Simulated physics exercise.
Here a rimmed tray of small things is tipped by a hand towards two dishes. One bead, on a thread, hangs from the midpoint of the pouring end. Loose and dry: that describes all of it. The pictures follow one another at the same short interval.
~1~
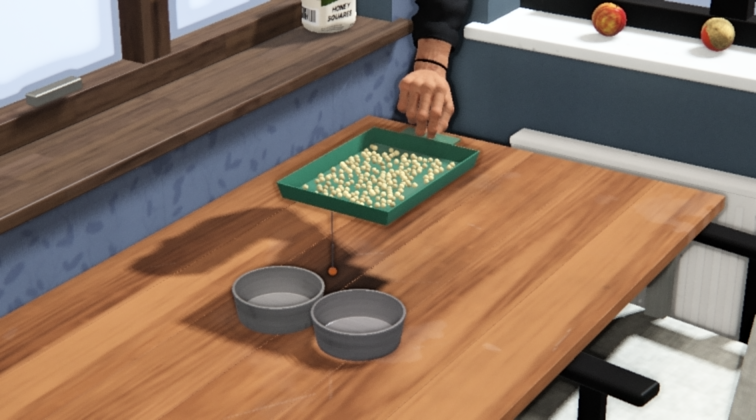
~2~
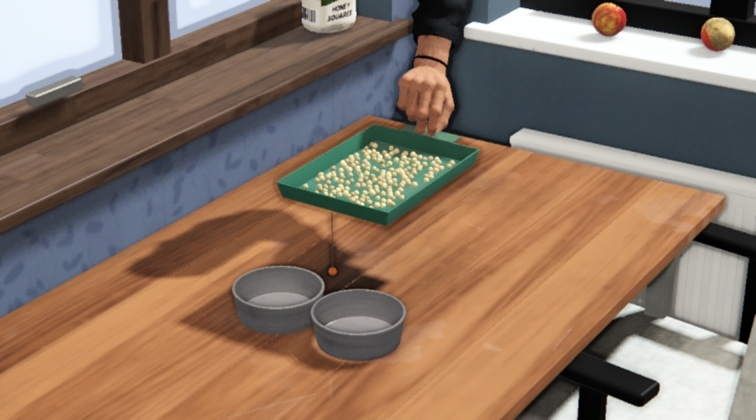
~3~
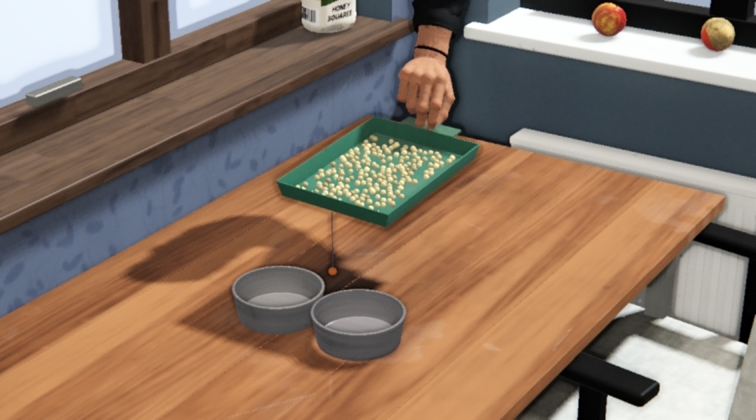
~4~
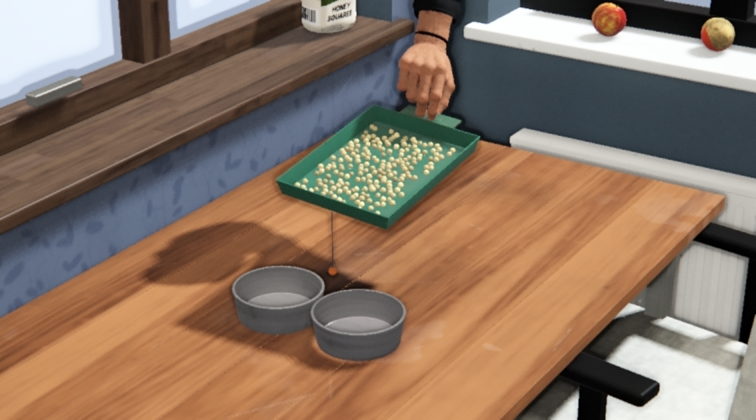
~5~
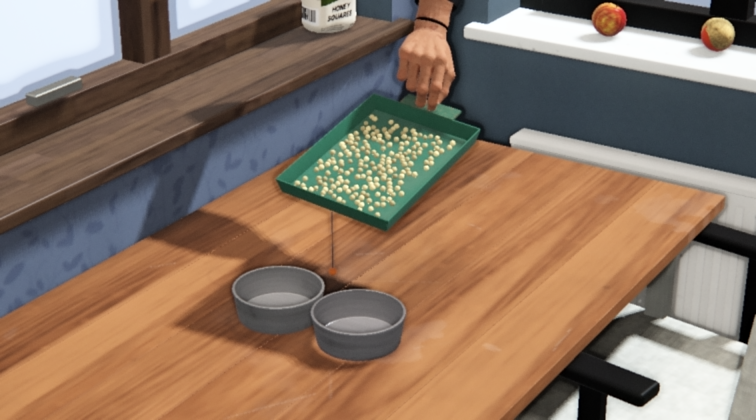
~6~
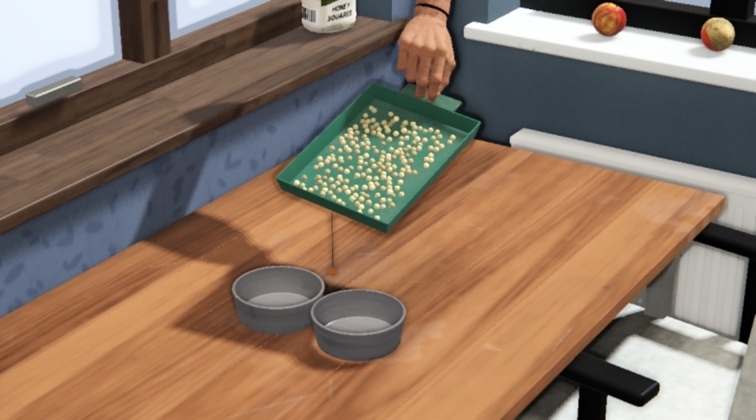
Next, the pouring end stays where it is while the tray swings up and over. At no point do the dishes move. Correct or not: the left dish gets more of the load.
Not correct; the right dish gets more.
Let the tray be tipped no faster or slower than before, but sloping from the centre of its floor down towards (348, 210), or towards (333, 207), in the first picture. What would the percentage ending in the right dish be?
Case one near 70 %; case two near 20 %.
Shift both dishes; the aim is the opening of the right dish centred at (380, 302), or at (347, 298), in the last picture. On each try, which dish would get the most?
The dish to the right; the dish to the right.
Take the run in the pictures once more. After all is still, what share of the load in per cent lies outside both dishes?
Some 10 percent of the load.
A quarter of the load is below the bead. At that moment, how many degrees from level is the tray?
Somewhere near 95 degrees, I'd say.
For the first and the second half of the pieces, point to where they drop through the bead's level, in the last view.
Points: About (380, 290), then about (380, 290).
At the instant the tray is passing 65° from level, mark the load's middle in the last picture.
Its middle sits at about pixel (374, 220).
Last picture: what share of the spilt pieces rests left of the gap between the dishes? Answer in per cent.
That's roughly 0 per cent of the pieces.
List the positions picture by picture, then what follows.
The first picture shows corners of the pouring end (282, 182) and (387, 209), level; middle of the load (382, 178), soya beans; left dish (252, 316); right dish (333, 342); bead on its thread (333, 271).
The second picture shows corners of the pouring end (282, 181) and (387, 210), level; middle of the load (382, 177).
The third picture shows corners of the pouring end (282, 180) and (386, 212), tipped barely, lowest at the right corner; middle of the load (382, 173).
The fourth picture shows corners of the pouring end (282, 179) and (386, 214), tipped a little, lowest at the right corner; middle of the load (372, 169).
The fifth picture shows corners of the pouring end (282, 178) and (386, 217), tipped a little, lowest at the right corner; middle of the load (372, 164).
The sixth picture shows corners of the pouring end (281, 177) and (386, 220), tipped clearly, lowest at the right corner; middle of the load (372, 161), roughly a third on the move; left dish (252, 316); right dish (333, 342).
Just after the last frame, tray tipped steeply; the larger part on the tray; about a tenth in the right dish; about a tenth in the air.
A moment on, tray tipped past a quarter turn; roughly a quarter on the tray; roughly two thirds in the right dish; just a few outside both; about a tenth in the air.
Further on, tray tipped past a quarter turn; almost all in the right dish; about a tenth outside both.
When it is over, tray tipped past a quarter turn; almost all in the right dish; not one in the left dish; about a tenth outside both.
